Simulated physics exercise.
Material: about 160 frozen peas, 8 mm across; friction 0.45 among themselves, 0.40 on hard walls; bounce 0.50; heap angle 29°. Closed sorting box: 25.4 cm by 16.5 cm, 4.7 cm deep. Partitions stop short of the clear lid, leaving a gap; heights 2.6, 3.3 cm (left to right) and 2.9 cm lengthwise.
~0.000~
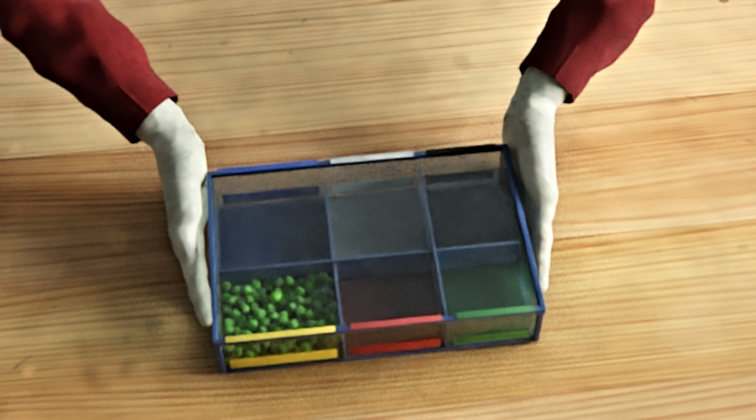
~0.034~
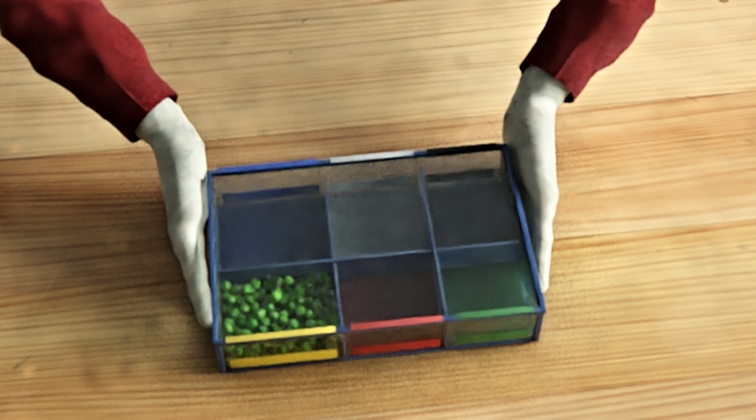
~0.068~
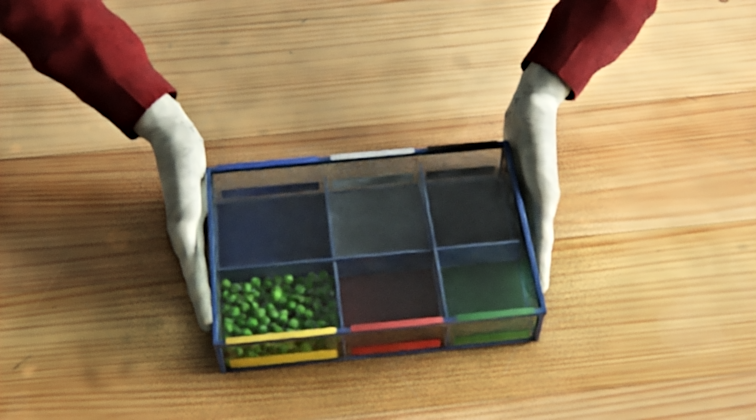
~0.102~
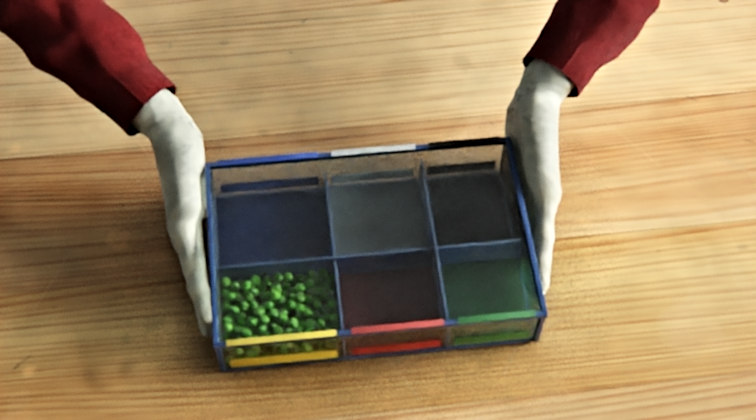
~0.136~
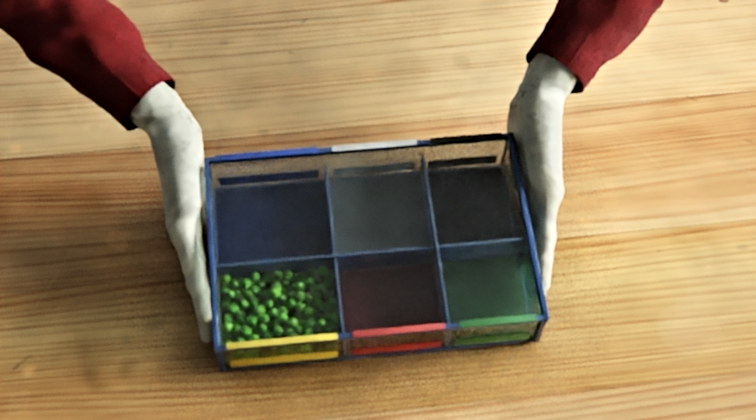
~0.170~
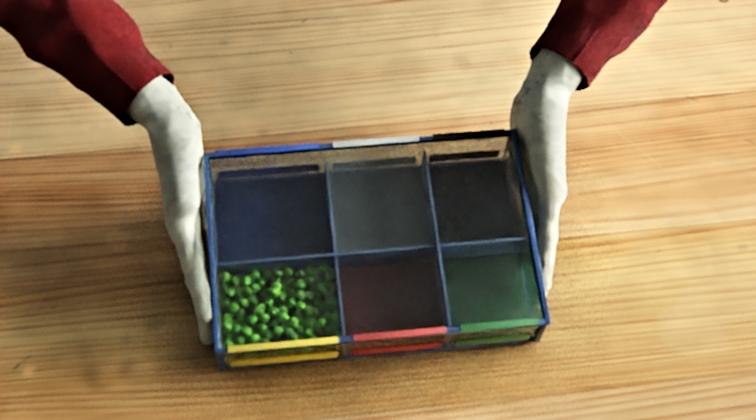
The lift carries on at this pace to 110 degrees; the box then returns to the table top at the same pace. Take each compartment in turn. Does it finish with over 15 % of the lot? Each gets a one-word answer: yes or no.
My answers are red no, blue no, green no, yellow yes, white no, black no.
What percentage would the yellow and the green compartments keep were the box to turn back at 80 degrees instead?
In per cent, yellow 100 and green 0.
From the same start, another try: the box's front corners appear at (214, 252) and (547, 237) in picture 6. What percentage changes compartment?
I'd say close to 65 in a hundred.
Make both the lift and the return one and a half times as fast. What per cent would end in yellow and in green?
Then the yellow compartment would hold 85 per cent and the green one 0 per cent.
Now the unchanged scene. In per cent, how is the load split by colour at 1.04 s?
Red 5; blue 0; green 0; yellow 95; white 0; black 0.
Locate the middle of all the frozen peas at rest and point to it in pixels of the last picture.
Resting centre estimate: Around (291, 340).
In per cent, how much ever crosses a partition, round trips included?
10 per cent, give or take.
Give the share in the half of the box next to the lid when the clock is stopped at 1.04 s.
60 per cent, give or take.
After 1.04 s, tilt 110 degrees; red 5 %, yellow 95 %.
After 1.62 s, tilt 50 degrees; red 10 %, yellow 90 %.
After 2.26 s, tilt 0 degrees; red 10 %, yellow 90 %.
In the end, at 2.7 s, red 10 %, blue 0 %, green 0 %, yellow 90 %, white 0 %, black 0 %.
